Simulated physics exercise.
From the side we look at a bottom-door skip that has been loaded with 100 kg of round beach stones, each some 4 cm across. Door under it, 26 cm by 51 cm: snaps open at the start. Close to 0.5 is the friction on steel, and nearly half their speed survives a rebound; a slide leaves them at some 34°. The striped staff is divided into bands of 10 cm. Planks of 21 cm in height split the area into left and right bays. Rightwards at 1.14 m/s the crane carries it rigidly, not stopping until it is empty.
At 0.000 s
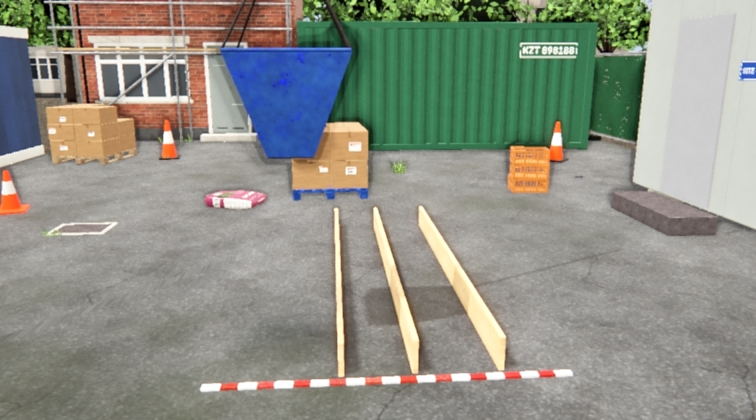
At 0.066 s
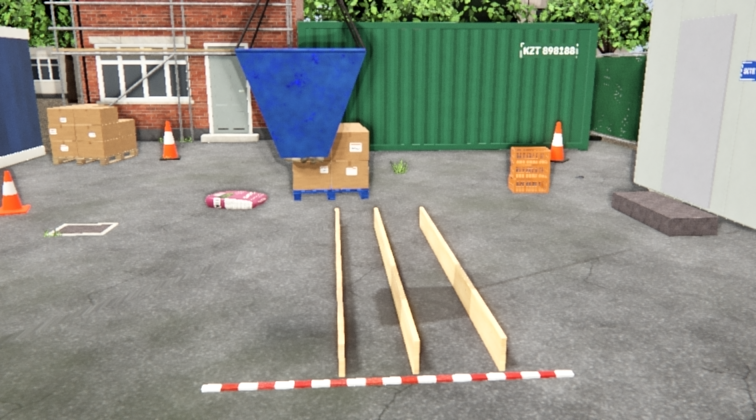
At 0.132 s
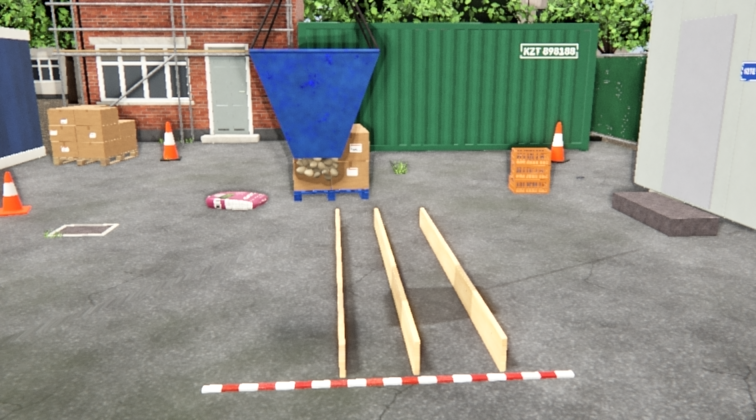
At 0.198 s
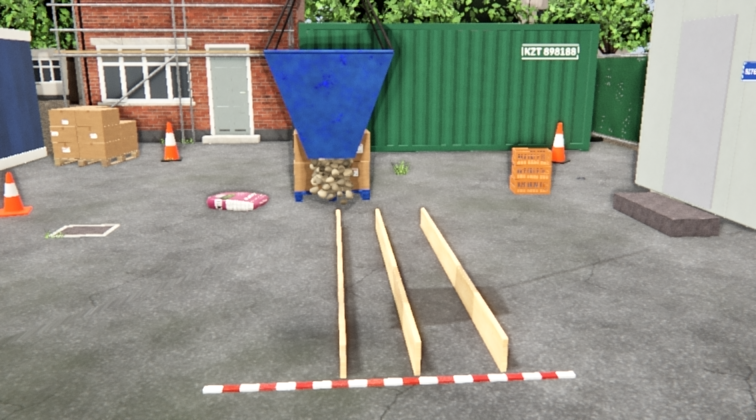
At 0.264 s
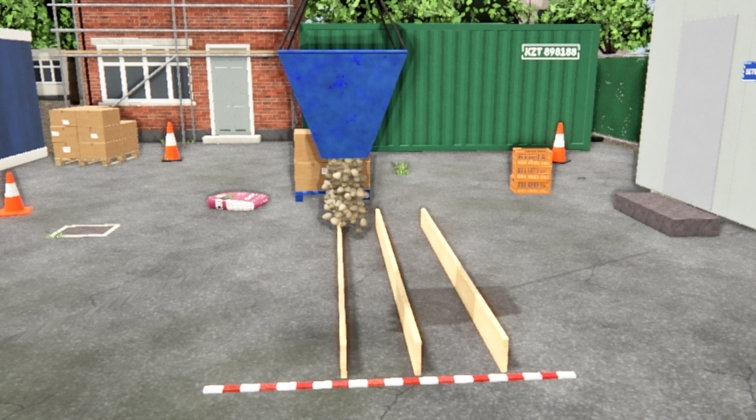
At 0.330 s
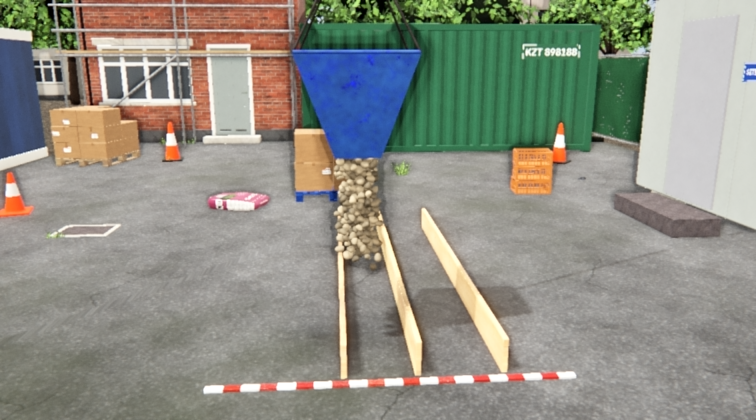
The clip opens on a blue skip hanging above a paved yard, with three upright planks and a red-and-white striped staff in front. The skip glides steadily rightwards, and round stones begin dropping from its underside. The stream lengthens downward until it reaches among the planks on the left.
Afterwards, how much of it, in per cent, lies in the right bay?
Roughly 58 in every hundred.
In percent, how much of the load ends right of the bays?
Around 0 in a hundred of the load.
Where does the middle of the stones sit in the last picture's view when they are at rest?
Around (421, 325).
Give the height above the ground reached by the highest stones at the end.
About 14 cm above the ground.
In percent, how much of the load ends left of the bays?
Roughly 0 per cent of it.
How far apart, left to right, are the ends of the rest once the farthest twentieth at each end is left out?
The stretch is roughly 80 cm long.
After 0.7 s, 0 % in the bottom-door skip, 42 % falling or lying in the left bay, 58 % falling or lying in the right bay; the stones farthest right are at (459, 323).
After 1.1 s, 0 % in the bottom-door skip, 41 % falling or lying in the left bay, 58 % falling or lying in the right bay; the stones farthest right are at (477, 317).
After 1.7 s, 0 % in the bottom-door skip, 41 % falling or lying in the left bay, 58 % falling or lying in the right bay; the stones farthest right are at (483, 323).
After 2.6 s, 0 % in the bottom-door skip, 41 % falling or lying in the left bay, 58 % falling or lying in the right bay; the stones farthest right are at (483, 323).
After 4.5 s, 0 % in the bottom-door skip, 41 % in the left bay, 58 % in the right bay; the stones farthest right are at (483, 323).
